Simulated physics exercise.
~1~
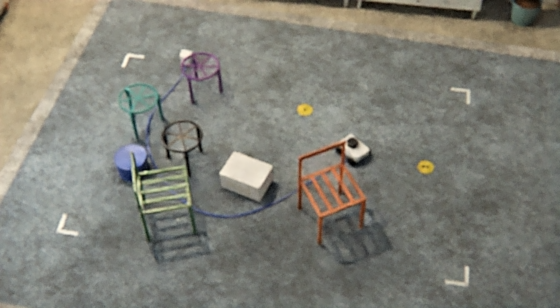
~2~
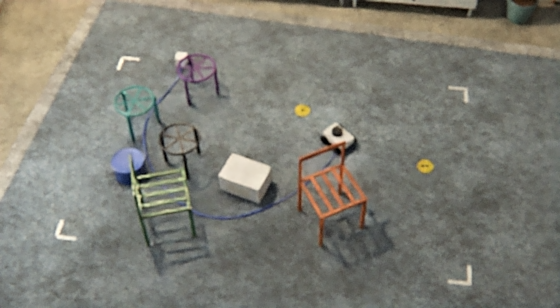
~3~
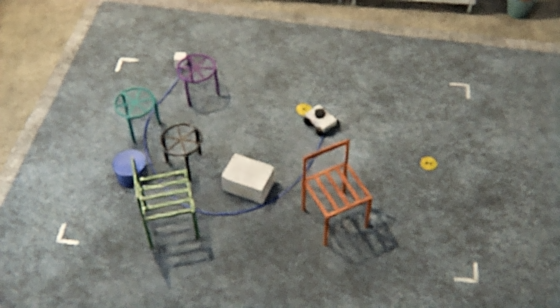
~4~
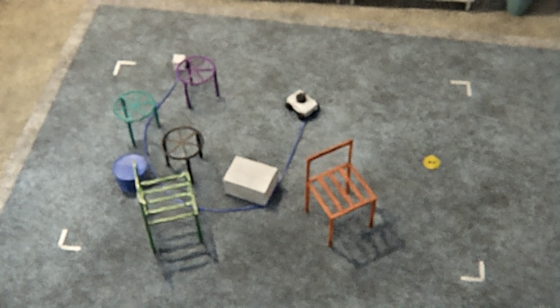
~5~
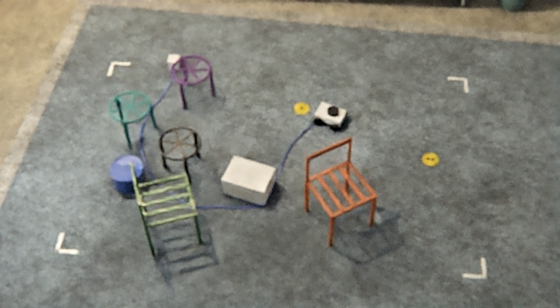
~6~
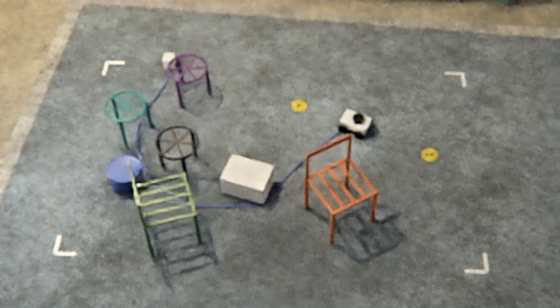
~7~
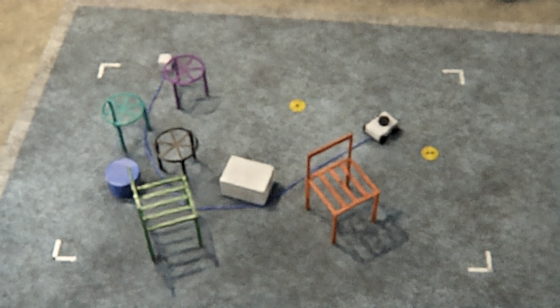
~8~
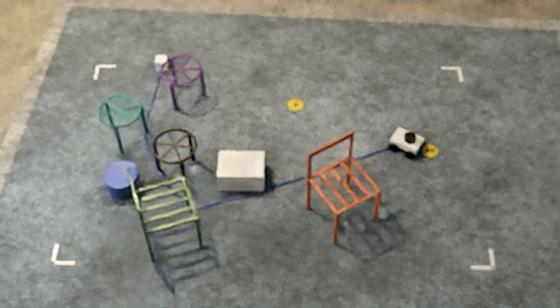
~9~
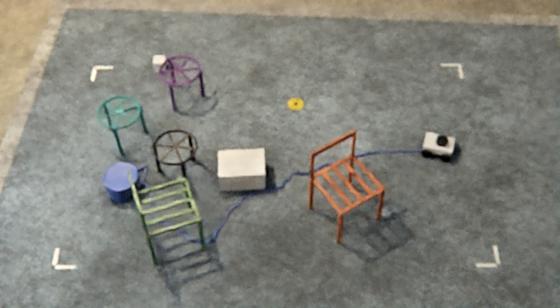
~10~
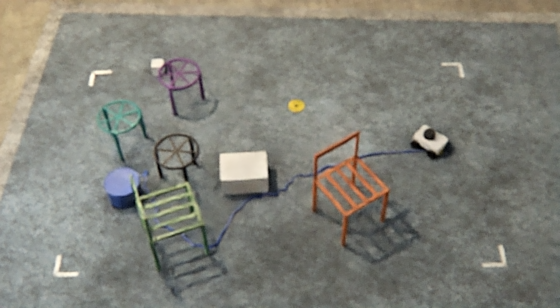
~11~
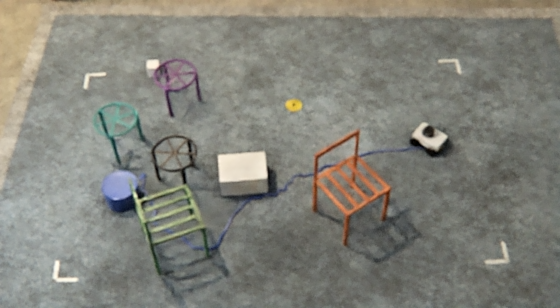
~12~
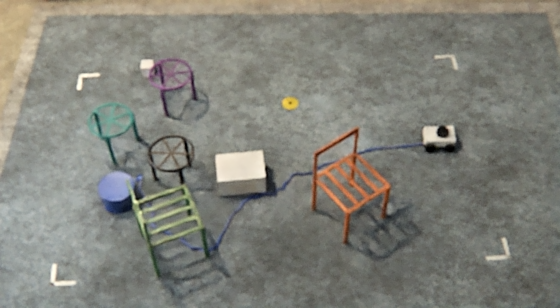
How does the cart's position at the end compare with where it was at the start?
At the start the cart was close behind the back of the orange chair. At the end it was farther to the right, well clear of the chair and at the right-hand yellow mark.
A small white cart trailing a blue lead drove up and left to one yellow mark, then right to the other, while the lead tightened among the stools and chairs, the white box shifted slightly, and the plug came out, leaving the lead loose.
